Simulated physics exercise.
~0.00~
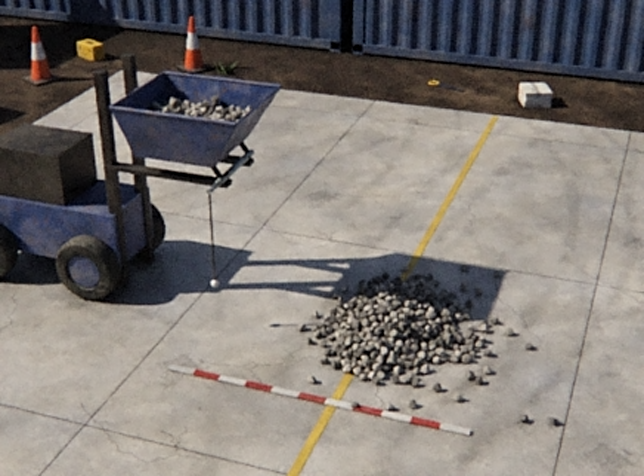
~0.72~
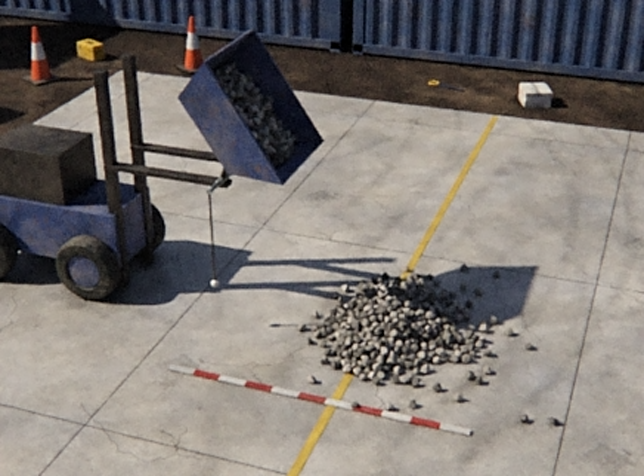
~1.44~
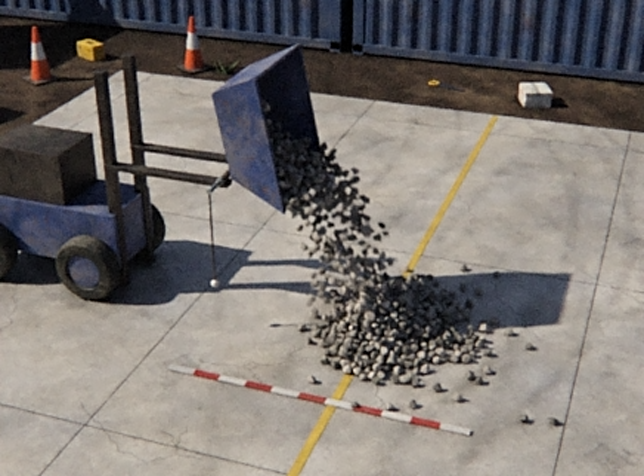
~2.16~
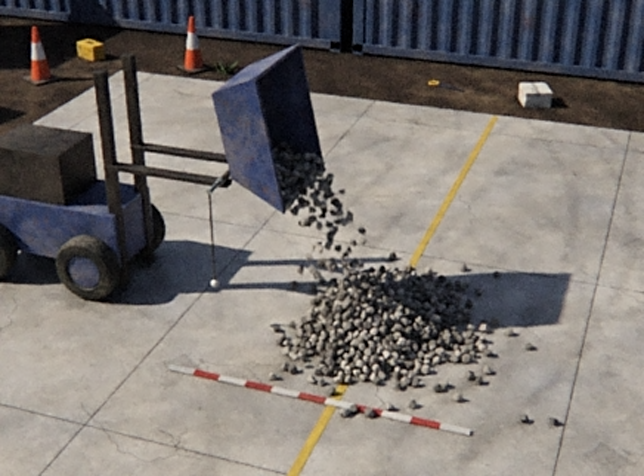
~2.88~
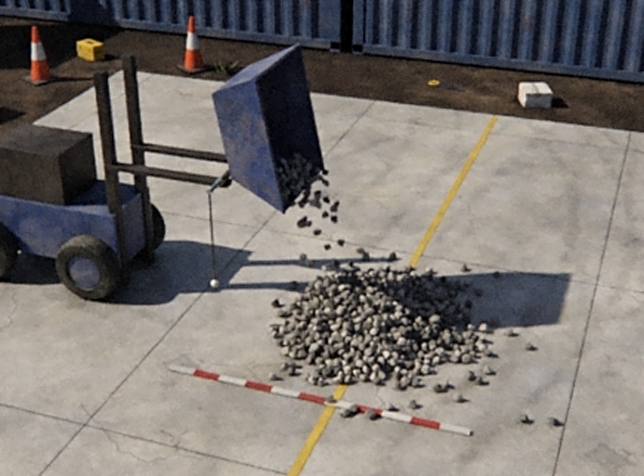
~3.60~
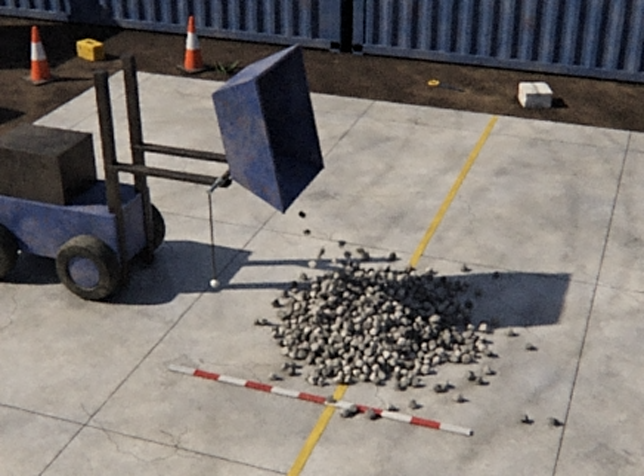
A blue forklift tipped its raised skip steeply to the right, and grey stones poured out onto a pile already lying across a yellow line, heaping it wider until the skip hung empty and still above the concrete.
